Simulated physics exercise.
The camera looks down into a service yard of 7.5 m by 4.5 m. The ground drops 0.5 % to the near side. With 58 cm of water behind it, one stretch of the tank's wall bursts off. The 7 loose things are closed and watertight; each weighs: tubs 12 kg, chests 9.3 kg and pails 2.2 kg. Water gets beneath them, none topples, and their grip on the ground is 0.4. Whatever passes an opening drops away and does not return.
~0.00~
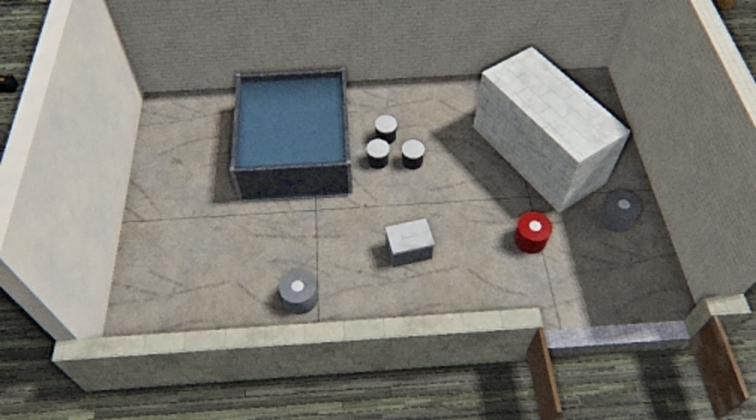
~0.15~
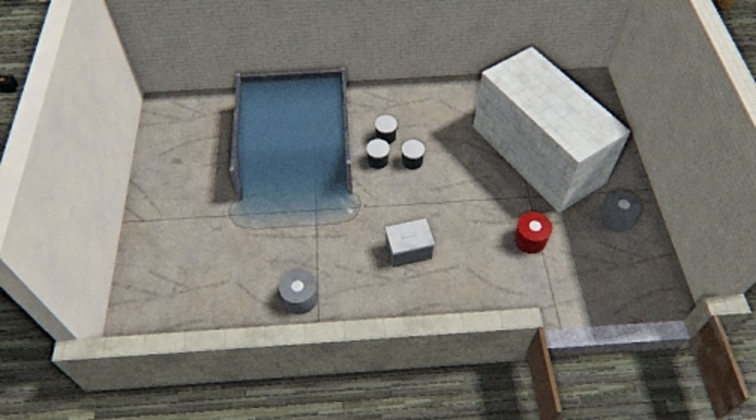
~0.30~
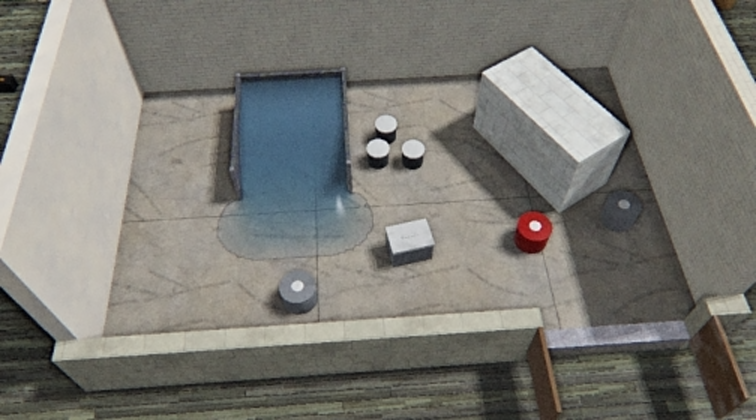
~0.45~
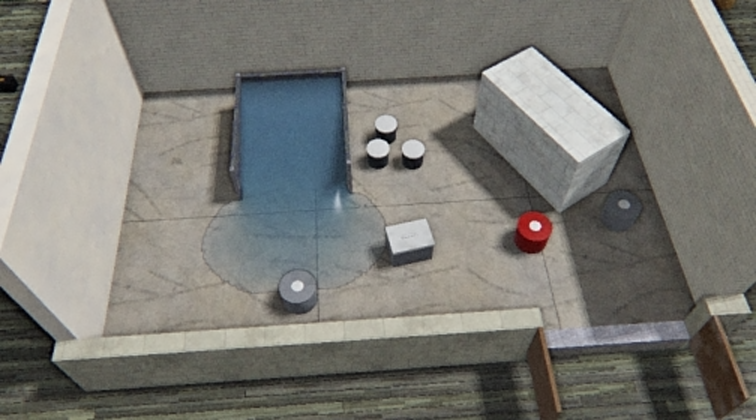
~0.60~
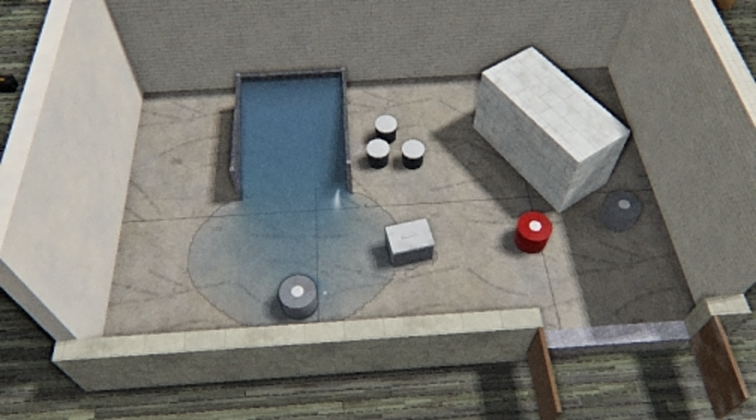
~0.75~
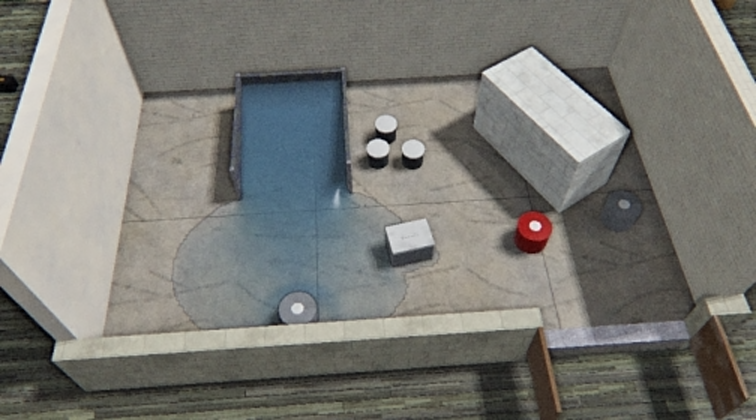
In a walled yard, water spreads from an opened tank and shifts a grey tub nearer the front wall.
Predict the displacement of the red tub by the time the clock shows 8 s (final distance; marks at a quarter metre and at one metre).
The red tub moves a short way.
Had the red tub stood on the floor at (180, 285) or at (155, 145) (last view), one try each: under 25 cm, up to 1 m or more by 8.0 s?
In turn: It travels far; it slides a little.
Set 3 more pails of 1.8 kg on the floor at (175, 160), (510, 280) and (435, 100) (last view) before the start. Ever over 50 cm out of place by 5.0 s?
In turn: Over, more, under.
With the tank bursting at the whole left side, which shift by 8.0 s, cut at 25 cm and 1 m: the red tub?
In that case the red tub holds its place.
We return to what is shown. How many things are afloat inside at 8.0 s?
I count 1.
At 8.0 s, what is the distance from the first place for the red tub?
About 40 cm.
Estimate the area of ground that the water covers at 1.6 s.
Some 11.5 m2.
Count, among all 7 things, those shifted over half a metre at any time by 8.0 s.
2 of them.
After 1.6 s the red tub is near (535, 226), 0.0 m from its start, aground; 0 of 7 are out; 1 afloat.
After 3.6 s the red tub is near (553, 208), 0.4 m from its start, aground; 0 of 7 are out; 2 afloat.
After 5.6 s the red tub is near (553, 208), 0.4 m from its start, aground; 0 of 7 are out; 1 afloat.
After 8.0 s the red tub is near (553, 208), 0.4 m from its start, aground; 0 of 7 are out; 1 afloat.
